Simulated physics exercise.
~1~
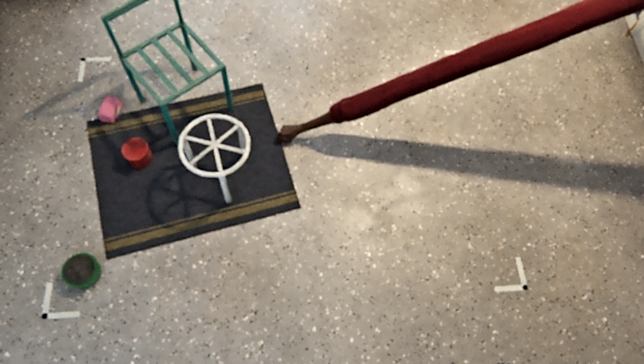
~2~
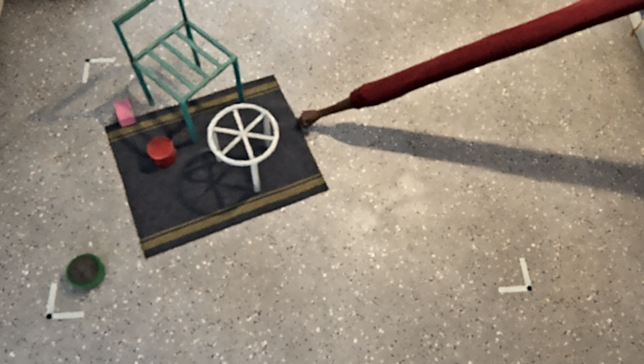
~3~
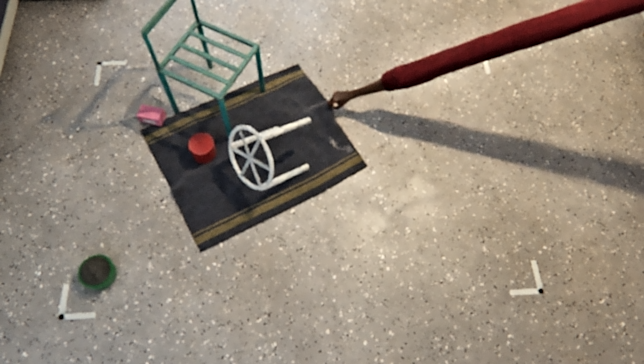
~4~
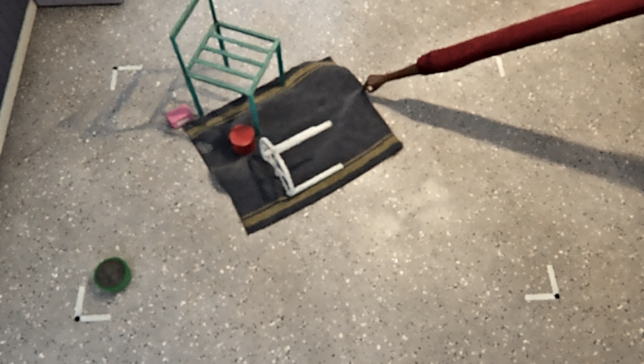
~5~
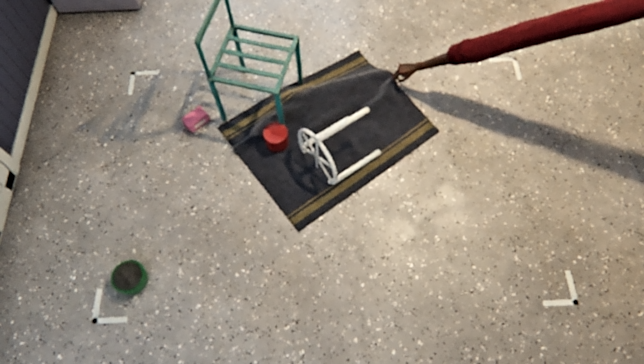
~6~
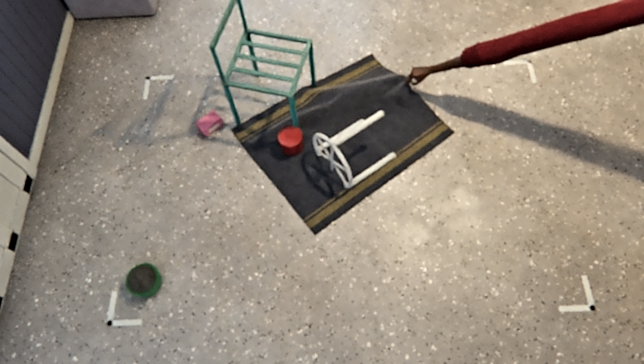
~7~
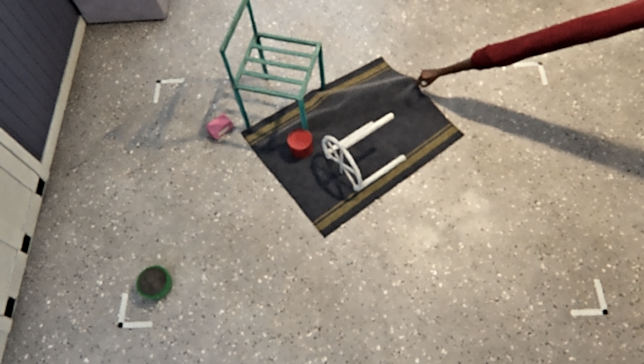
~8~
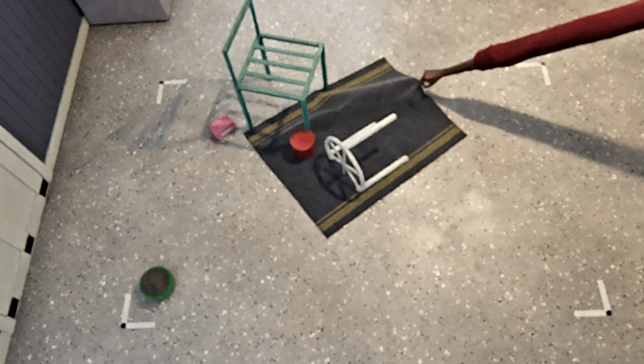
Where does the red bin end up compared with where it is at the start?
It ends farther to the right, near the middle of the view instead of on the left side, and it is also farther right of the green pot. It is still on the dark mat, close to the teal chair.
